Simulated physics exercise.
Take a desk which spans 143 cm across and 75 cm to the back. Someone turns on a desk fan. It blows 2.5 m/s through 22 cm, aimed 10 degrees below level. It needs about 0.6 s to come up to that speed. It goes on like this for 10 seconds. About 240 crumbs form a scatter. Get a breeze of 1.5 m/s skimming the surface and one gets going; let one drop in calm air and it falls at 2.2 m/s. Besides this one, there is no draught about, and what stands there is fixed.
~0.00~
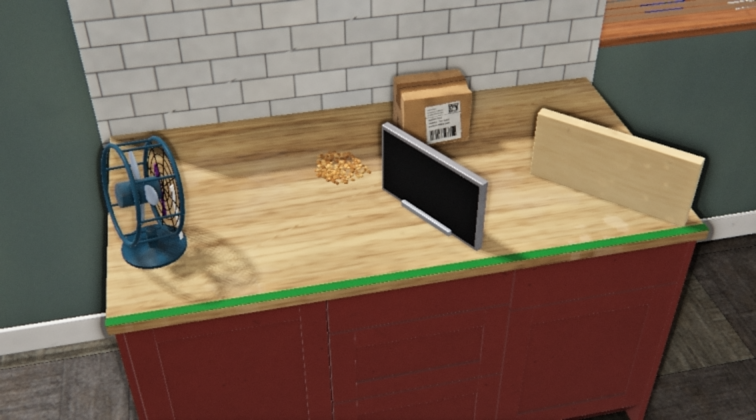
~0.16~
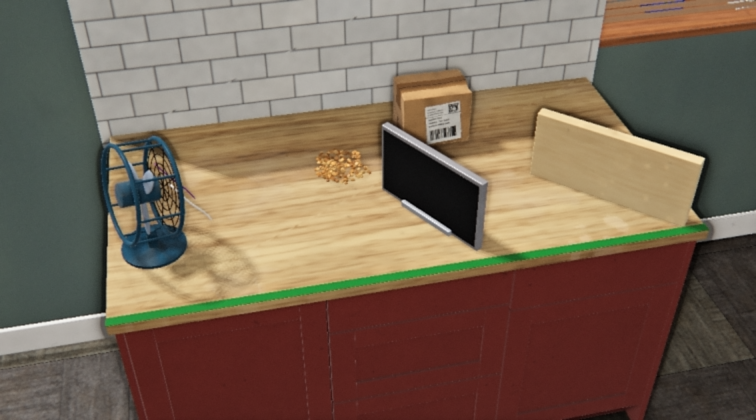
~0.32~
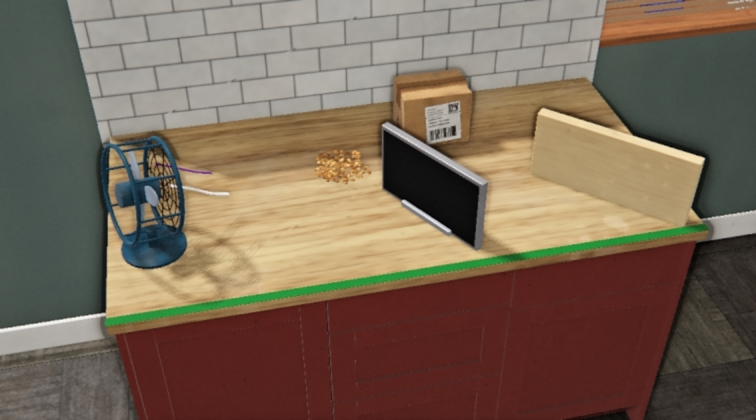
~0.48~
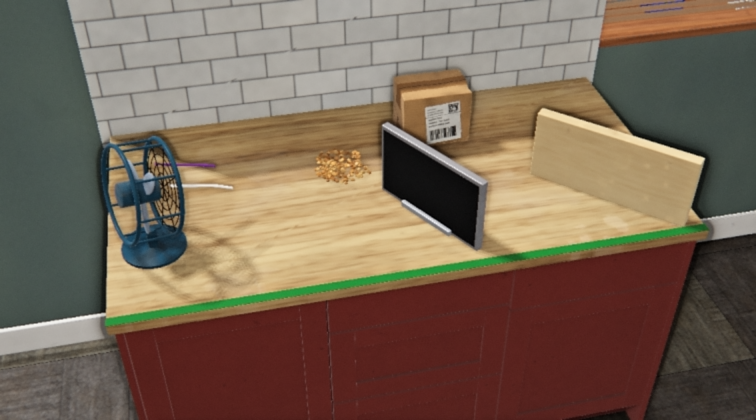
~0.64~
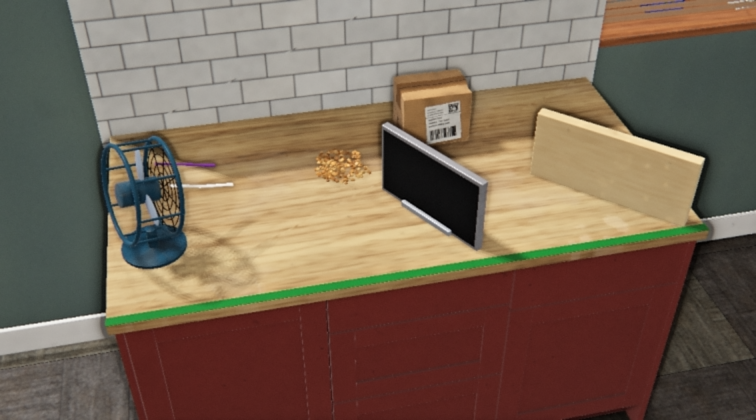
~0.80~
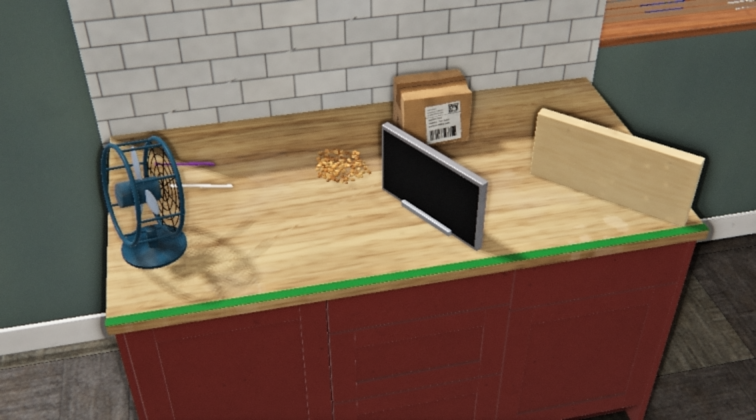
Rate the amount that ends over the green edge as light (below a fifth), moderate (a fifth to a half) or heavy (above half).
Light.
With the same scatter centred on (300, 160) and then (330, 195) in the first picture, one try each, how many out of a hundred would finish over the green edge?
0 and 1 in a hundred, respectively.
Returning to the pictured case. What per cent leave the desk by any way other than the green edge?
Close to 70 % of them.
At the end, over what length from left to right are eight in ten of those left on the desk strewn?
Spread, left to right: Approx. 50 cm.
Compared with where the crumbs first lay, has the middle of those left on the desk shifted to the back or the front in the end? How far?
The middle ends up nearer the back side, around 5 cm off.
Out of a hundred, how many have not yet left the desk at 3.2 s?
Estimated share: Some 50 %.
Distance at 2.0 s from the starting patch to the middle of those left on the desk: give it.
The centre sits some 25 cm from where it began.
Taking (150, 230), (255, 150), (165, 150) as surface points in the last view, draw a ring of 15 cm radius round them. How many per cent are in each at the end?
Roughly 0 %, 0 % and 0 %, in that order.
After 2.0 s the count stands so, 0 % are over the green edge; the middle of those still in play is near (380, 127).
After 3.2 s the count stands so, 0 % are over the green edge; the middle of those still in play is near (390, 135).
After 5.5 s the count stands so, 0 % are over the green edge; the middle of those still in play is near (379, 143).
After 10.0 s, at the end, 0 % are over the green edge; the middle of those still in play is near (389, 143).
